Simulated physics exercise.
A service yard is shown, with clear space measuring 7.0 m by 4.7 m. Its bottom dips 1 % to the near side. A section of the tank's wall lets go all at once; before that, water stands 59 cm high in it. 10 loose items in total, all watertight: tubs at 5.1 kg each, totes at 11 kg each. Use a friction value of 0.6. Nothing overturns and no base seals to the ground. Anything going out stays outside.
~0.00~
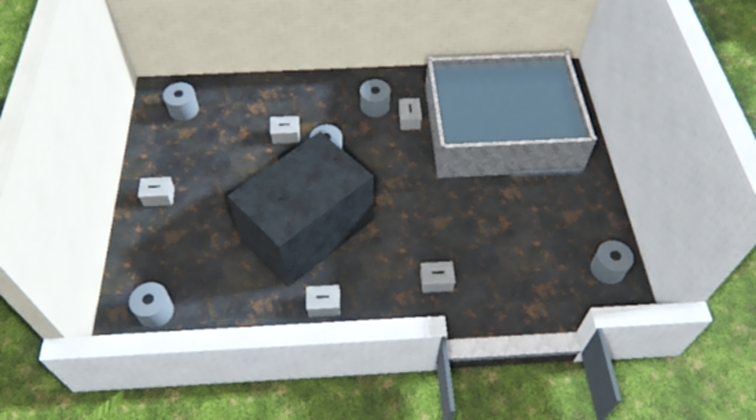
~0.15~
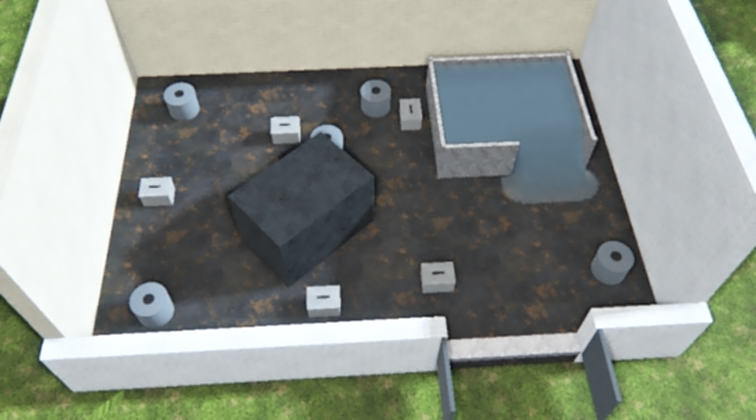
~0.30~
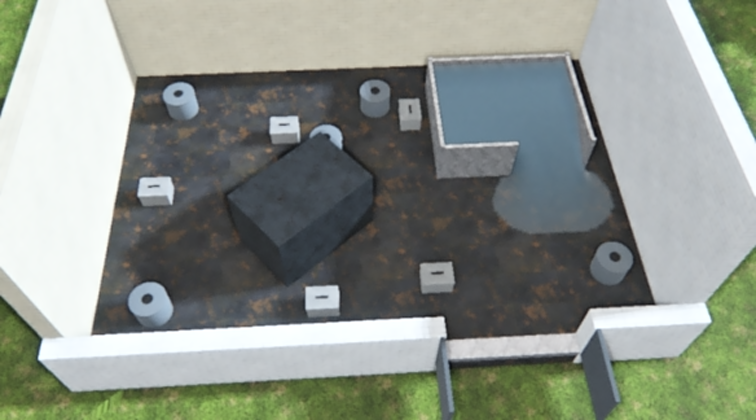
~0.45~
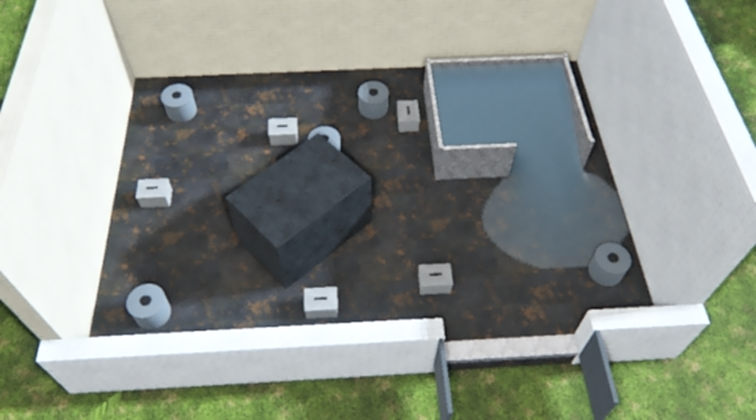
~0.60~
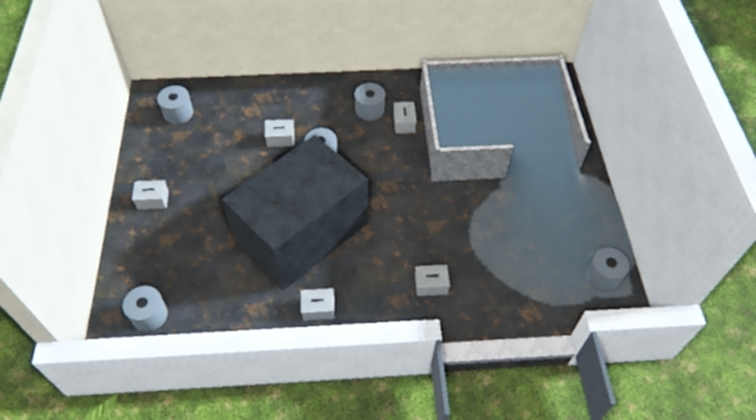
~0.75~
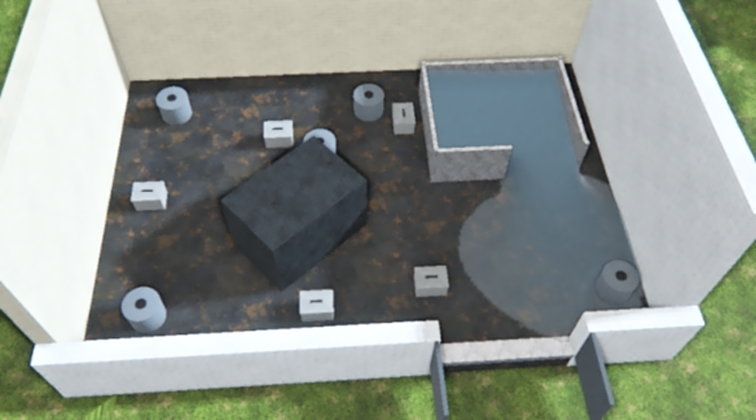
Water pours through a gap that opens in the front wall of a raised tank at the back right of a walled yard, seen from high above. Grey tubs and pale totes stand around a large dark block on the mottled dark floor, with grass outside. The pool spreads toward the near side, reaching the right-hand tub, which shifts slightly, while the camera drifts very slightly.
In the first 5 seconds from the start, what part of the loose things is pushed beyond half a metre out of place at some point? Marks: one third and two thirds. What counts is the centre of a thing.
Share: Low band, below a third.
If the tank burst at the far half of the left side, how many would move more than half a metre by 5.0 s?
Result: 7.
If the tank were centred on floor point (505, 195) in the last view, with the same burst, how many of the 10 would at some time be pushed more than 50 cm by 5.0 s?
The answer would then be 1.
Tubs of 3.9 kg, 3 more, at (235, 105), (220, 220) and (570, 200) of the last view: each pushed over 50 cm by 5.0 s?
Going through them in turn, I'd say not that far, not that far and beyond.
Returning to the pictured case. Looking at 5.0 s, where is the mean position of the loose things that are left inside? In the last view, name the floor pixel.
Close to pixel (276, 188).
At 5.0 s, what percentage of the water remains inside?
Close to 72 in a hundred parts remain.
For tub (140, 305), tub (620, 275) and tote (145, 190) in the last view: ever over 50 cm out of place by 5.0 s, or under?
In turn: Short of it, over, under.
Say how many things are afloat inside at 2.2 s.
I count 1.
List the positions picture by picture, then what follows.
The first frame shows a tub at (615, 256), on the bottom; a tub at (326, 137) rests on the ground; water covers 3.3 m2; 0 of 10 have shifted.
The second frame shows a tub at (616, 256), on the bottom; a tub at (327, 137) rests on the ground; 3.8 m2 under water; 0 of 10 have shifted.
The third frame shows a tub at (615, 257), on the bottom; a tub at (326, 137), on the bottom; water covers 4.6 m2; 0 of 10 have shifted.
The fourth frame shows a tub at (613, 258) rests on the ground; a tub at (324, 139), on the bottom; water covers 5.7 m2; 0 of 10 have shifted.
The fifth frame shows a tub at (611, 263), on the bottom, 5 cm from its start; a tub at (321, 140) rests on the ground; 6.6 m2 under water; 1 of 10 have shifted.
The sixth frame shows a tub at (621, 276), on the bottom, 26 cm from its start; a tub at (319, 141) rests on the ground; 7.5 m2 under water; 1 of 10 have shifted.
After 1.1 s 1 of 10 are over 50 cm from their spots; 1 afloat.
After 2.2 s 1 of 10 are over 50 cm from their spots; 1 afloat.
After 3.5 s 1 of 10 are over 50 cm from their spots; 0 afloat.
After 5.0 s 3 of 10 are over 50 cm from their spots, and 3 have been at some point; 0 afloat.
